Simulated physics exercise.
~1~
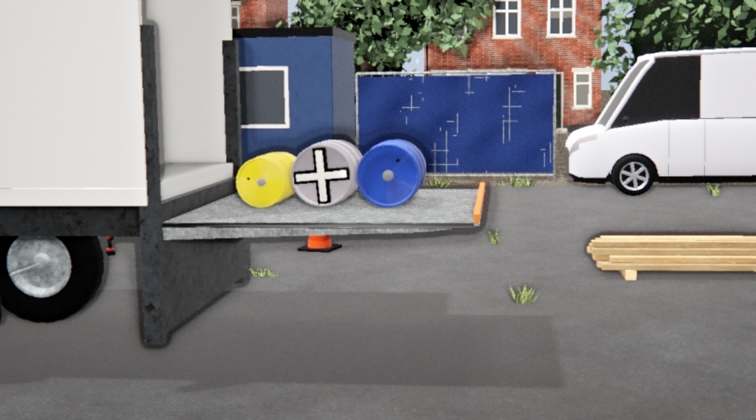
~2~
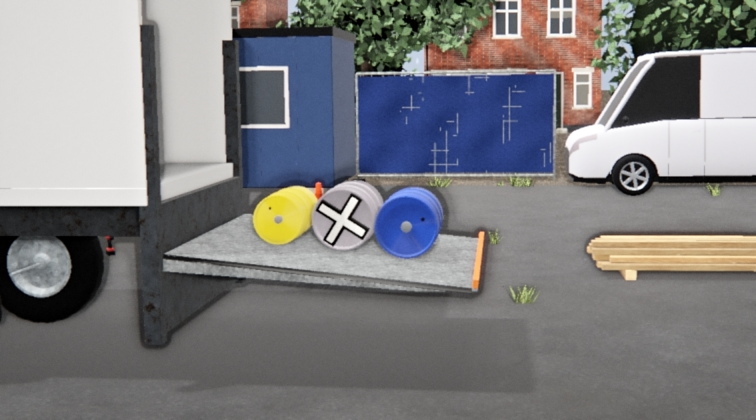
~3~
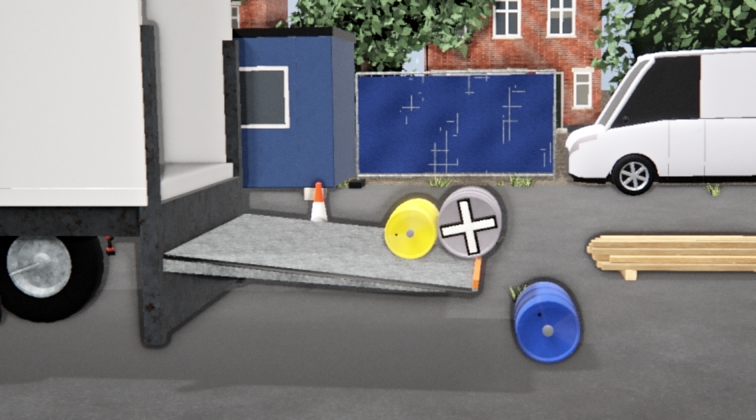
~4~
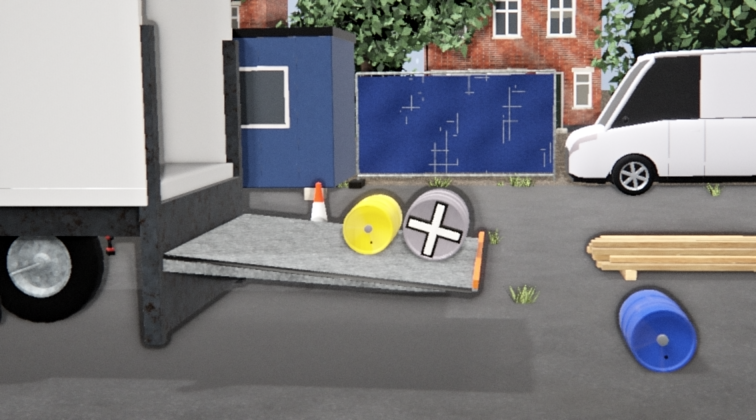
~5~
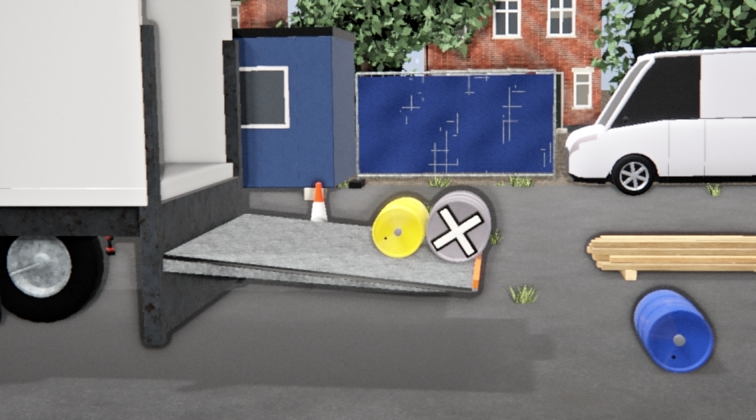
A lorry's tail platform tilts down, and only the blue barrel of three rolls off.
